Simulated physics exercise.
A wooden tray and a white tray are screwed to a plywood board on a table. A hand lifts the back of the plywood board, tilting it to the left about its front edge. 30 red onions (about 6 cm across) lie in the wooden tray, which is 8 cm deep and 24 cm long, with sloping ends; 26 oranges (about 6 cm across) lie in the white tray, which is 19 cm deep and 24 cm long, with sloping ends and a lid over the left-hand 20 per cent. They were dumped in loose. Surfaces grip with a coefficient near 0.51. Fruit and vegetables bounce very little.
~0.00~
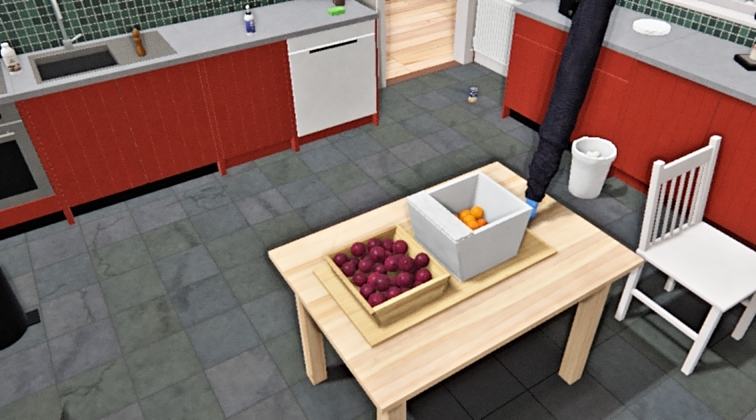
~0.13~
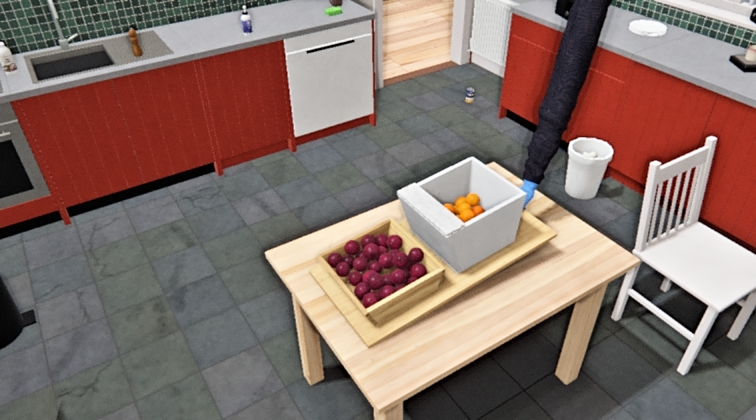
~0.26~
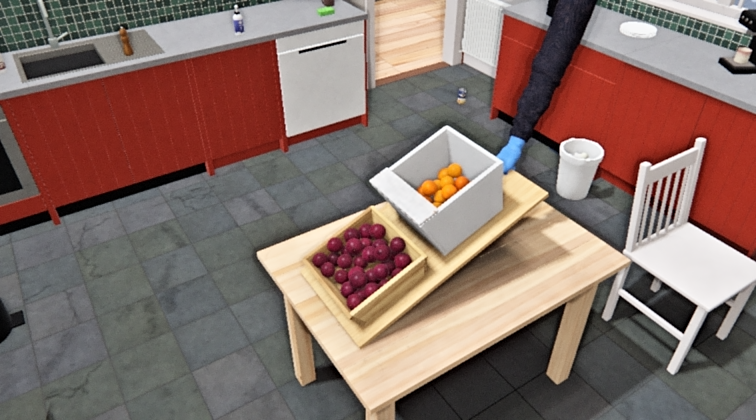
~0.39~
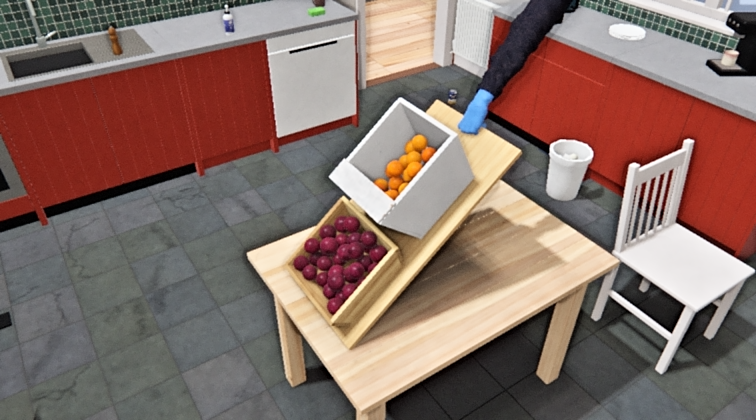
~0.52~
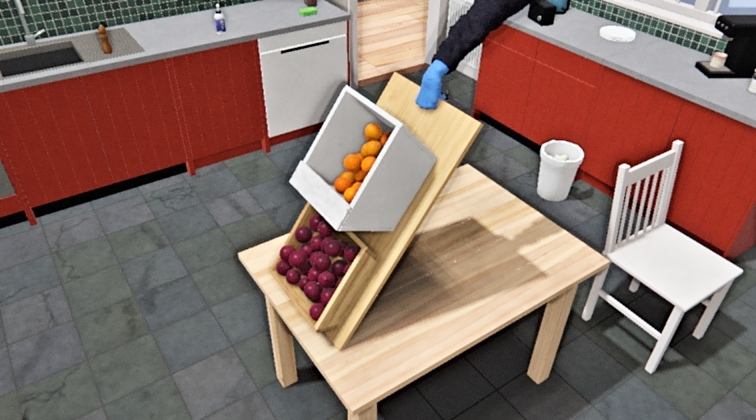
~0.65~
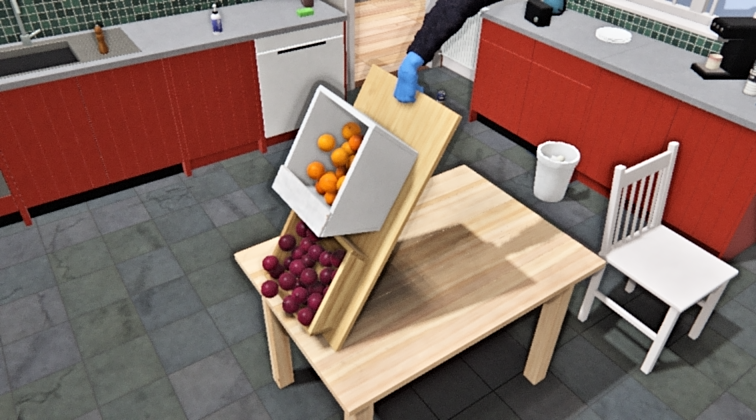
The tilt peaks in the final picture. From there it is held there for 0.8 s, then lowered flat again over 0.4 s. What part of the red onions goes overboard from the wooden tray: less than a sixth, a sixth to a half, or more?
It sheds between a sixth and a half of them.
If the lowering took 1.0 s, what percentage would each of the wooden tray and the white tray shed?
In that case wooden tray 30, white tray 0 per cent.
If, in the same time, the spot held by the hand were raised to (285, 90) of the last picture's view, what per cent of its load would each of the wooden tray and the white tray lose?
Then wooden tray 100, white tray 60 per cent.
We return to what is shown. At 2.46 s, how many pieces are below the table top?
About 8.
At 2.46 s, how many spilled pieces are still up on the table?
About 0.
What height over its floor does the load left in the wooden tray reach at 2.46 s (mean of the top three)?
About 9 cm.
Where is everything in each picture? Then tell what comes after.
In the first picture (each is followed by its nearest rim corner in this view), wooden tray, (373, 310); white tray, (458, 240); 0° from level; none out.
The second picture shows wooden tray, (367, 311); white tray, (449, 234); 6° from level.
The third picture shows wooden tray, (351, 315); white tray, (422, 223); 21° from level.
The fourth picture shows wooden tray, (332, 321); white tray, (381, 219); 39° from level.
The fifth picture shows wooden tray, (315, 328); white tray, (340, 226); 54° from level.
The sixth picture shows wooden tray, (309, 332); white tray, (322, 232); 60° from level; none out.
After 0.94 s, tilt 60°; wooden tray 22 in, 8 out and white tray 26 in, 0 out.
After 1.30 s, tilt 60°; wooden tray 21 in, 9 out and white tray 26 in, 0 out.
After 1.81 s, tilt 2°; wooden tray 21 in, 9 out and white tray 26 in, 0 out.
Final count (at 2.46 s), wooden tray 21 in, 9 out and white tray 26 in, 0 out. Asked share, 9 of 30, 30 per cent.
